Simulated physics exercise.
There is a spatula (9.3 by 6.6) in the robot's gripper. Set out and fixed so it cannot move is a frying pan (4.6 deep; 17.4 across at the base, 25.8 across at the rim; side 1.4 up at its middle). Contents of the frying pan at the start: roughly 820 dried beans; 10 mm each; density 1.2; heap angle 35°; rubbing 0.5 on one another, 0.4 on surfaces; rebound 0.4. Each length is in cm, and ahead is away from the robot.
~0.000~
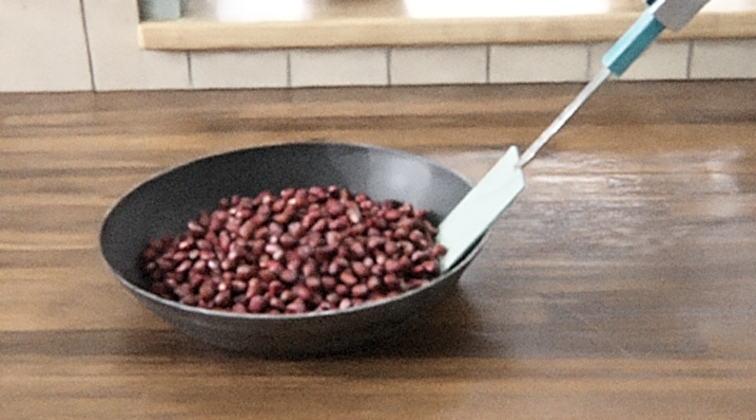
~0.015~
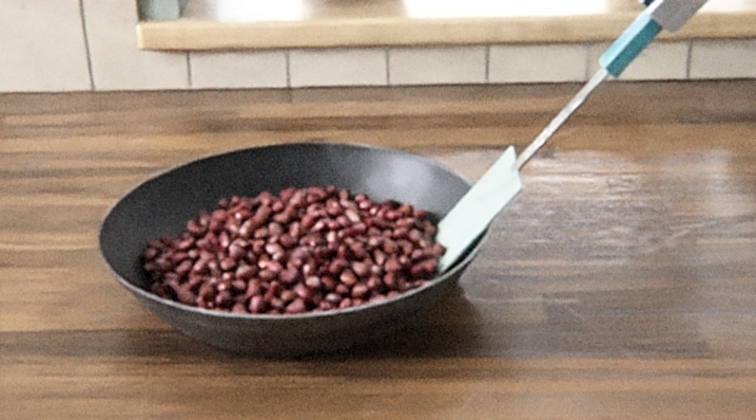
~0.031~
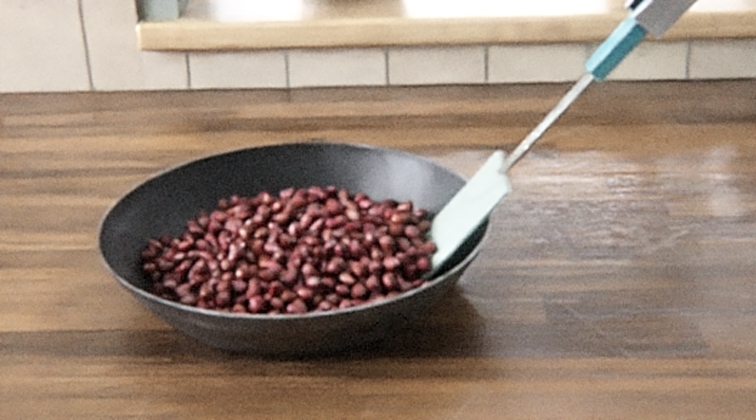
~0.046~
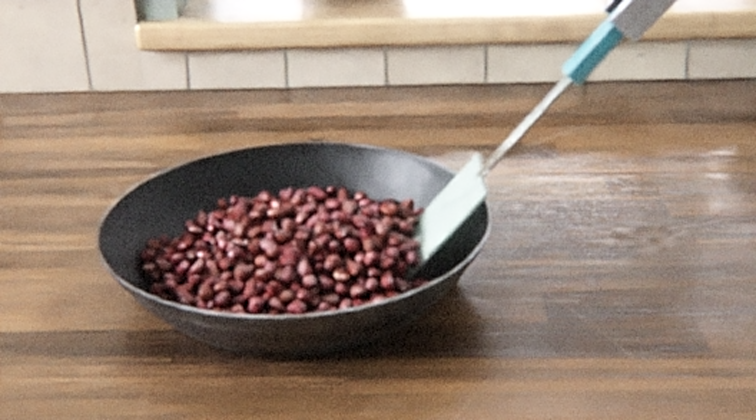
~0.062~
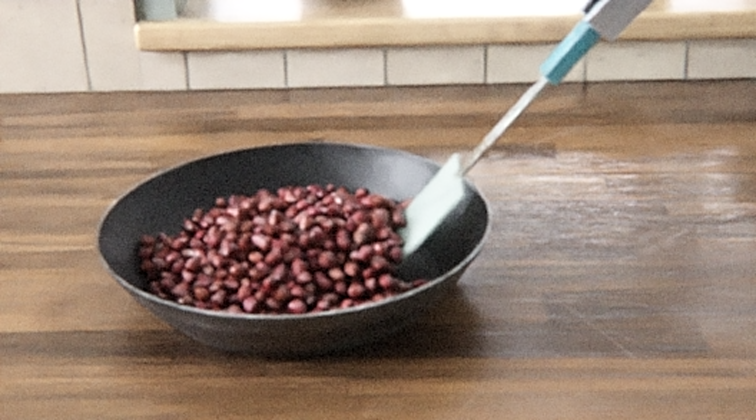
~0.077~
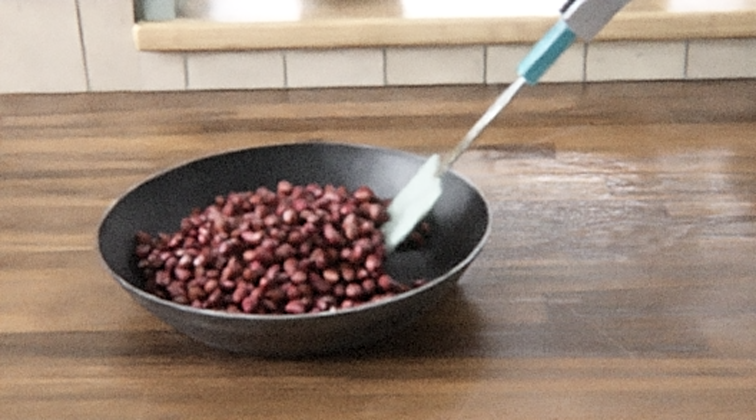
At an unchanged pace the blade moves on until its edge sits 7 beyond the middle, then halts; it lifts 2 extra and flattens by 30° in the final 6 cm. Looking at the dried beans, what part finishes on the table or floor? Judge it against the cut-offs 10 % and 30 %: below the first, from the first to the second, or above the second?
Below 10 %.
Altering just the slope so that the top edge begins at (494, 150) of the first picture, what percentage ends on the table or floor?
Near 5 in a hundred.
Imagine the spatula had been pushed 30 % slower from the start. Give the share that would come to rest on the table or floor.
The share on the table or floor would be about 0 percent.
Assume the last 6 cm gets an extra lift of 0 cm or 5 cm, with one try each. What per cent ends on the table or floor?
I'd put it near 0 in a hundred, then near 15 in a hundred.
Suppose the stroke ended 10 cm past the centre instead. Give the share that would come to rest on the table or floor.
25 %, roughly.
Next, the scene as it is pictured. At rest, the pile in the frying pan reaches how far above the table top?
It reaches roughly 6.5 cm.
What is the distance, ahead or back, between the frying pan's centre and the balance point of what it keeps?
4.0 cm ahead.
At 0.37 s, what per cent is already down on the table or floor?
Close to 5 per cent of the load.
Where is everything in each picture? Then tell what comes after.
In the first picture, the spatula top edge at (520, 165), sloping 50°; upper third of the load around (302, 247), from x 150 to 440, top at y 190; 825 in the frying pan.
In the second picture, the spatula top edge at (518, 166), sloping 50°; upper third of the load around (302, 246), from x 150 to 440, top at y 190.
In the third picture, the spatula top edge at (504, 170), sloping 50°; upper third of the load around (306, 246), from x 150 to 430, top at y 190.
In the fourth picture, the spatula top edge at (483, 173), sloping 50°; upper third of the load around (305, 241), from x 150 to 430, top at y 190.
In the fifth picture, the spatula top edge at (460, 174), sloping 50°; upper third of the load around (299, 237), from x 145 to 430, top at y 190.
In the sixth picture, the spatula top edge at (439, 174), sloping 50°; upper third of the load around (292, 234), from x 140 to 430, top at y 190; 825 in the frying pan.
After 0.11 s, sloping 50°, highest piece 7 above the table; 825 in the frying pan.
After 0.15 s, sloping 38°, highest piece 7 above the table; 825 in the frying pan.
After 0.37 s, sloping 20°, highest piece 6 above the table; 792 in the frying pan, 33 on the table or floor.
After 1.42 s, sloping 20°, highest piece 6 above the table; 790 in the frying pan, 35 on the table or floor.
In the end, 790 in the frying pan, 35 on the table or floor. That is 4 % on the table or floor.
